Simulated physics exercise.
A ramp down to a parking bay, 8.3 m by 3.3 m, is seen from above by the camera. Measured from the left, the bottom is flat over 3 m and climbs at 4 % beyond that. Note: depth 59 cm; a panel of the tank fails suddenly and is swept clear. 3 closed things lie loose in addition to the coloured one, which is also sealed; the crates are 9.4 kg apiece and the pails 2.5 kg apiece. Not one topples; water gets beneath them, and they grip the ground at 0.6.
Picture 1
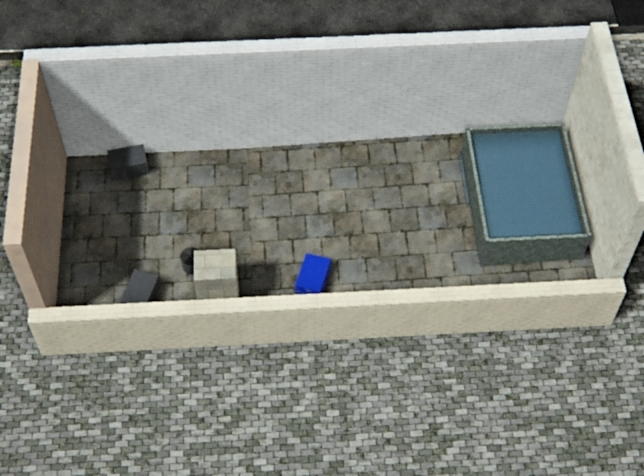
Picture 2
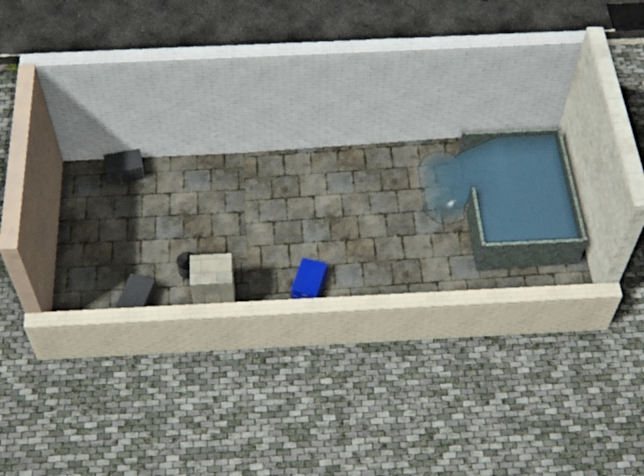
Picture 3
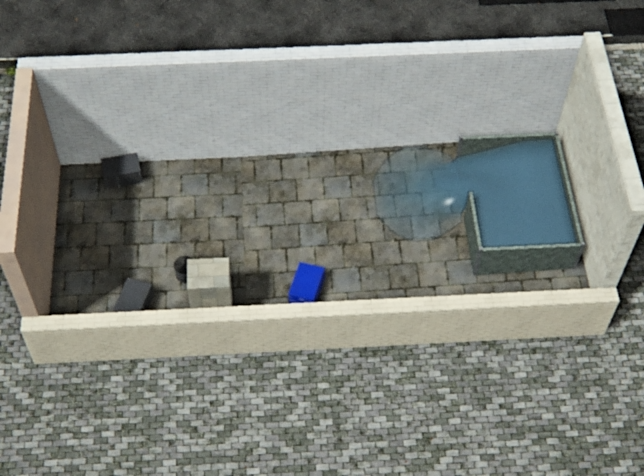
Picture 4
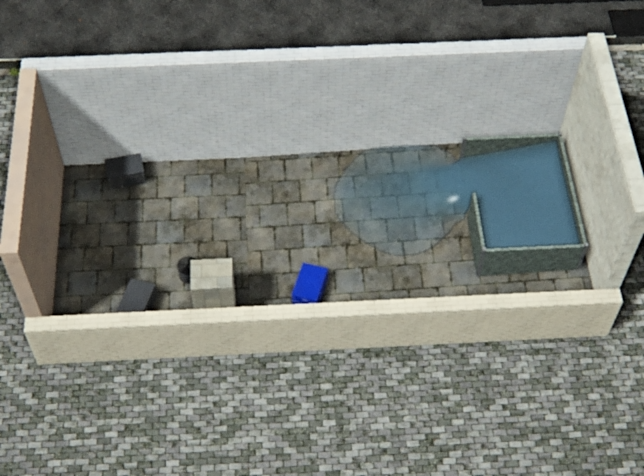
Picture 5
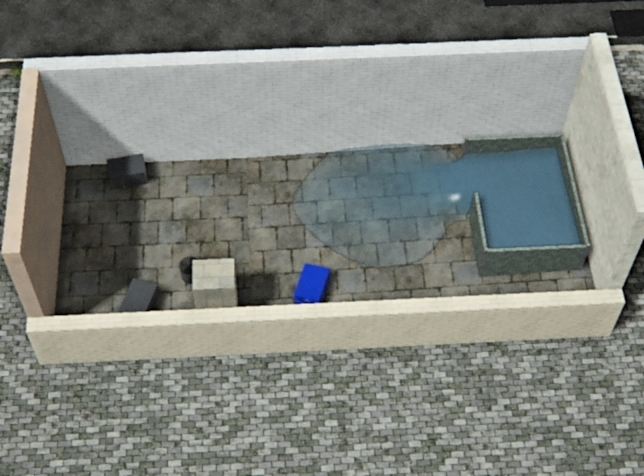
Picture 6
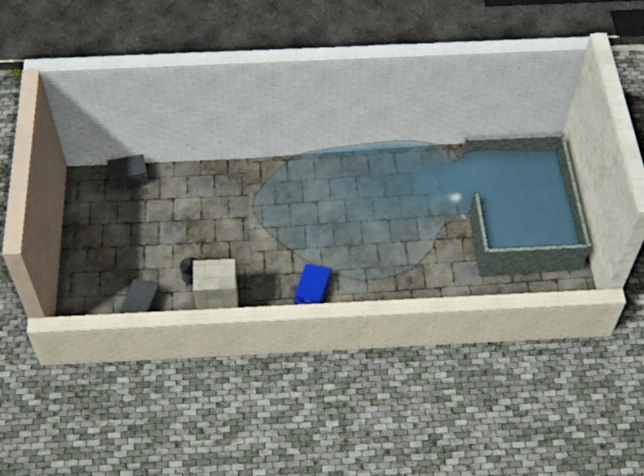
In a walled bay, water pours from a tank and spreads left across the paving.
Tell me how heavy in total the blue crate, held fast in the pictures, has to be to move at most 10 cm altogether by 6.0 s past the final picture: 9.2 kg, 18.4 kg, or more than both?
It has to be 18.4 kg.
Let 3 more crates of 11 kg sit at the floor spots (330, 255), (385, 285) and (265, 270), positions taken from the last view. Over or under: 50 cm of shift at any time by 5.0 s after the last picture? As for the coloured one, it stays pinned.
Respectively: A bigger shift, a smaller shift, a bigger shift.
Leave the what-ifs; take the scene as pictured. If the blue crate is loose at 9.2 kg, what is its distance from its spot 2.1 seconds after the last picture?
Around 40 centimetres out of place.
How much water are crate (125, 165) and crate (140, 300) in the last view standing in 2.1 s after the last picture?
Depths: Near 22 cm, then near 5 cm.
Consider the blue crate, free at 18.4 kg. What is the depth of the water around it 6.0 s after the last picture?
Close to 5 cm deep.
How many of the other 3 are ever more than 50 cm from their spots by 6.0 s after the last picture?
I count 3 of them.
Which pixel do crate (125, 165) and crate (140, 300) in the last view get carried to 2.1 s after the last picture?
Around (81, 178) and (96, 306).
Then, 0.4 s after the last picture the blue crate would be 0 cm from its start with 9.2 kg and 0 cm from its start with 18.4 kg; 1 cm of water round it then.
Then, 2.1 s after the last picture the blue crate would be 40 cm from its start with 9.2 kg and 0 cm from its start with 18.4 kg; 3 cm of water round it then.
Then, 3.9 s after the last picture the blue crate would be 95 cm from its start with 9.2 kg and 0 cm from its start with 18.4 kg; 3 cm of water round it then.
Then, 6.0 s after the last picture the blue crate would be 90 cm from its start with 9.2 kg and 0 cm from its start with 18.4 kg; 5 cm of water round it then.
